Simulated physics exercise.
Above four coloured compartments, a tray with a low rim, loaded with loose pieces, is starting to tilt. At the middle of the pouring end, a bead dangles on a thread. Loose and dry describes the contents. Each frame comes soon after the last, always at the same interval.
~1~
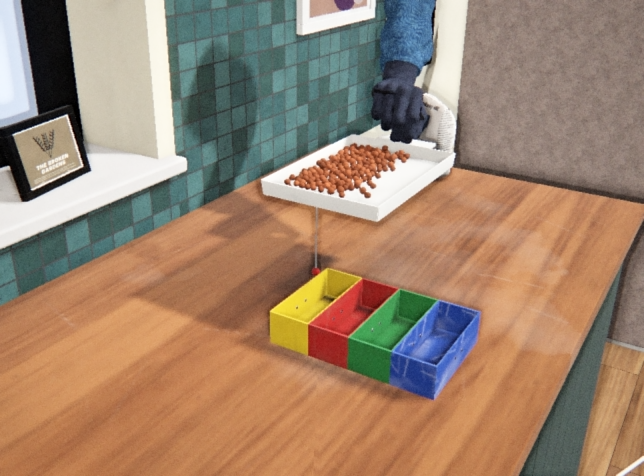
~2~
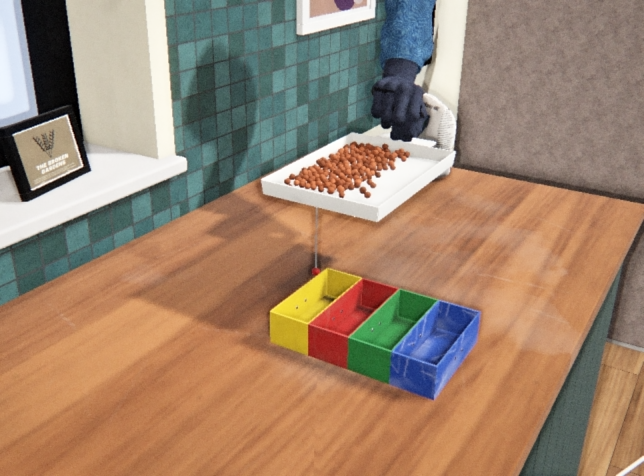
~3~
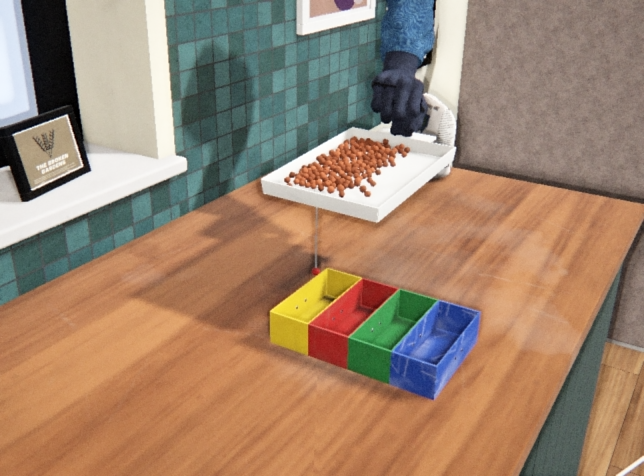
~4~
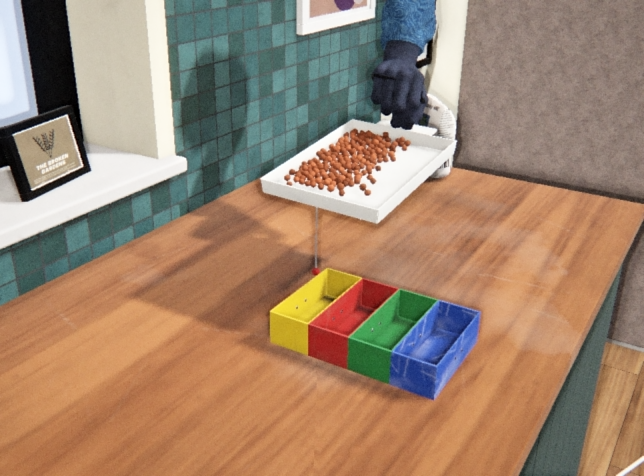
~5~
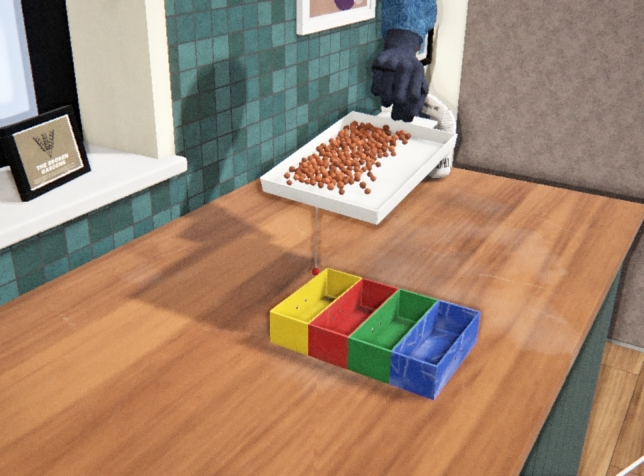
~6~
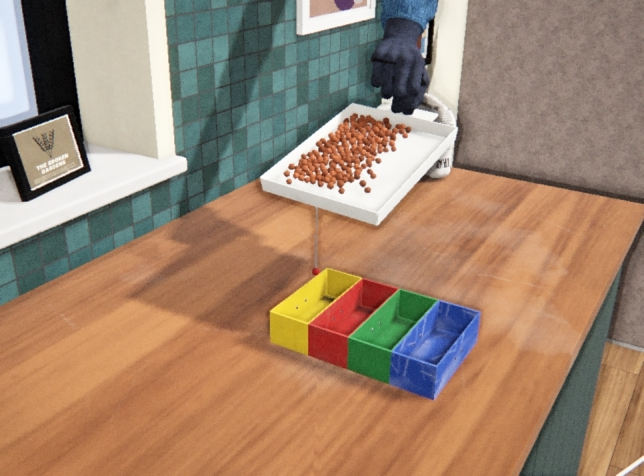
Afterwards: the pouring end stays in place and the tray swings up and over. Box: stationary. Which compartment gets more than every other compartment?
The red compartment gets the most.
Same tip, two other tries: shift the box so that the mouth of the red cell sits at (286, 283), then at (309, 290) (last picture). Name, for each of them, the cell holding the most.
For the first position it is the blue cell, and for the second it is the green one.
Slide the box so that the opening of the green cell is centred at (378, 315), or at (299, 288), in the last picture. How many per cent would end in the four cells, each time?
Around 100 then around 60 per cent.
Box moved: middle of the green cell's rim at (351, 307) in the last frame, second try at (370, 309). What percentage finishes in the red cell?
It comes to roughly 30 per cent in one try and roughly 30 per cent in the next.
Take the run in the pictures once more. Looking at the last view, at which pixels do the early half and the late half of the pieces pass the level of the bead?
It passes near (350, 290) first and then near (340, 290).
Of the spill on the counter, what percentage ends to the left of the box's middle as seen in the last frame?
100 in a hundred, roughly.
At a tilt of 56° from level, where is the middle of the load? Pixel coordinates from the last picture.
Somewhere around pixel (341, 175) in the last picture.
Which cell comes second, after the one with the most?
It's the cell in yellow.
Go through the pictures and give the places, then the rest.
Corners of the pouring end at (264, 180) and (378, 206), level; middle of the load at (352, 169), clay pellets; bead on its thread at (316, 272); yellow cell at (289, 330); red cell at (328, 343); green cell at (369, 357); blue cell at (413, 372), in the first picture.
Corners of the pouring end at (264, 180) and (378, 206), level; middle of the load at (352, 168), in the second picture.
Corners of the pouring end at (263, 179) and (378, 207), tipped barely, lowest at the right corner; middle of the load at (352, 164), in the third picture.
Corners of the pouring end at (263, 178) and (378, 209), tipped a little, lowest at the right corner; middle of the load at (352, 160), in the fourth picture.
Corners of the pouring end at (263, 178) and (377, 210), tipped a little, lowest at the right corner; middle of the load at (352, 155), in the fifth picture.
Corners of the pouring end at (263, 177) and (377, 212), tipped a little, lowest at the right corner; middle of the load at (352, 151); yellow cell at (289, 330); red cell at (328, 343); green cell at (369, 357); blue cell at (413, 372), in the sixth picture.
Soon, tray tipped steeply; nearly all on the tray; a stray few in the red cell; a stray few falling or outside the box.
A while on, tray tipped right over; nearly all on the tray; a stray few in the red cell; a stray few in the green cell; a stray few falling or outside the box.
Towards the end, tray tipped past a quarter turn; about half in the red cell; about a third in the yellow cell; a small part in the green cell; a small part falling or outside the box.
Finally, tray tipped past a quarter turn; about half in the red cell; about a third in the yellow cell; a small part in the green cell; none in the blue cell; a small part outside the box.
